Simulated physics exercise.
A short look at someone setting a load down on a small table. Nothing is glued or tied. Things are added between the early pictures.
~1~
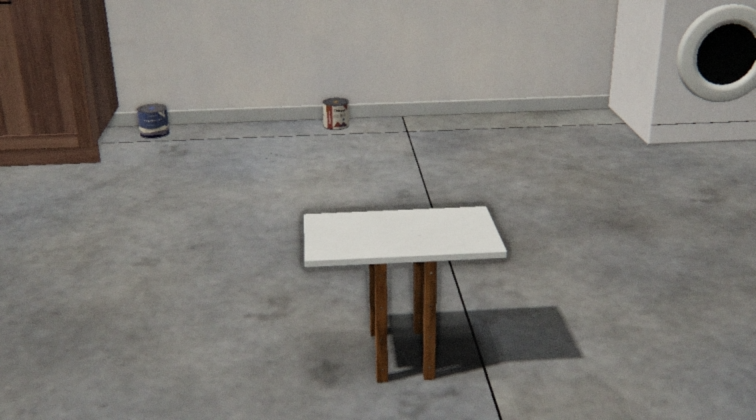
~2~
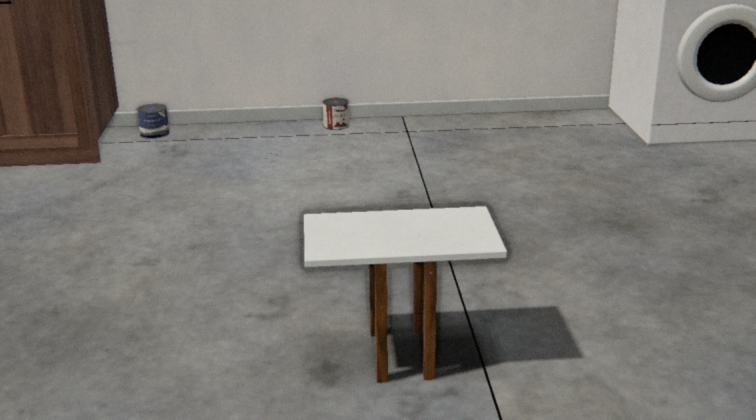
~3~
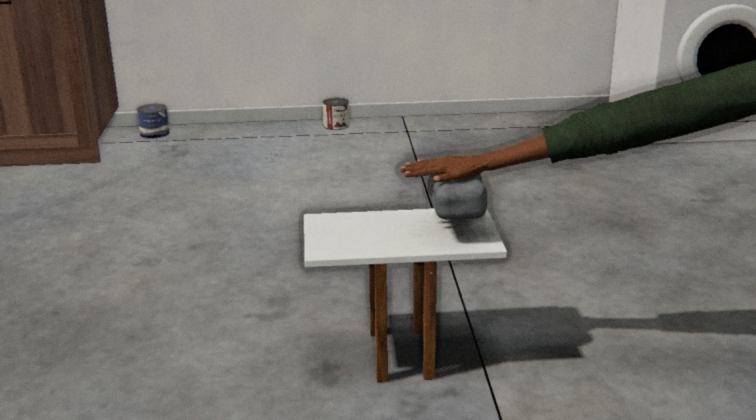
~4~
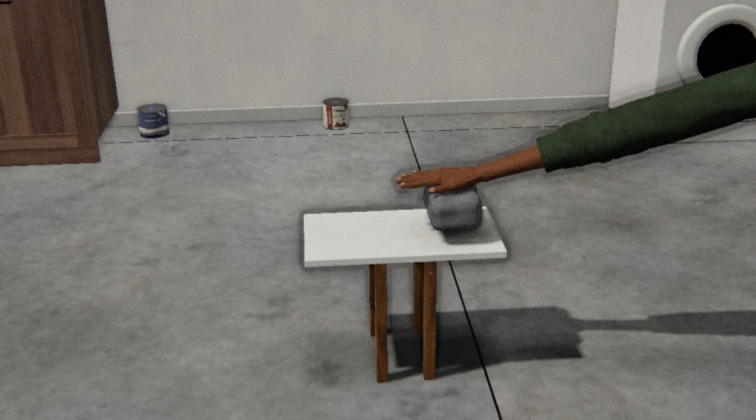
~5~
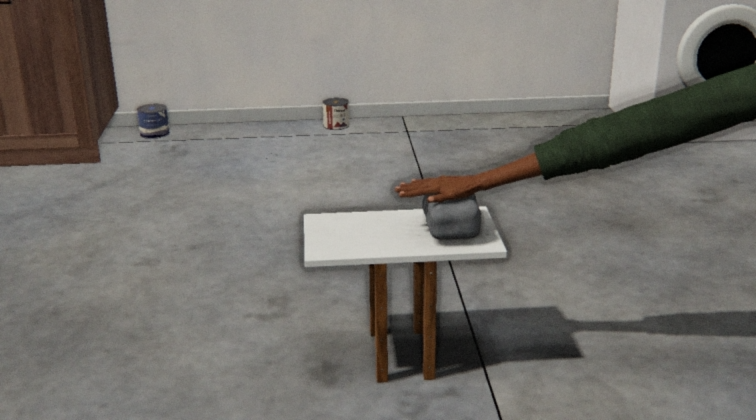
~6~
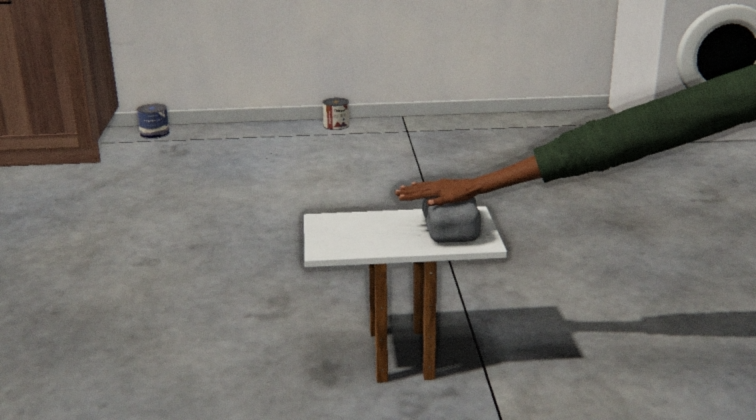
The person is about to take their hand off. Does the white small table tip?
Outcome: The white small table keeps steady.
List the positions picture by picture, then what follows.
The first frame shows white small table (401, 235).
The second frame shows white small table (401, 235).
The third frame shows still on the way; white small table (401, 235); cushion (457, 190).
The fourth frame shows still on the way; white small table (401, 235); cushion (452, 201).
The fifth frame shows still on the way; white small table (401, 235); cushion (451, 209).
The sixth frame shows in place, still held; white small table (401, 235); cushion (451, 213).
Then, 1.02 s on from there, white small table at rest near (401, 235).
In the end, the white small table holds firm, near (401, 235).
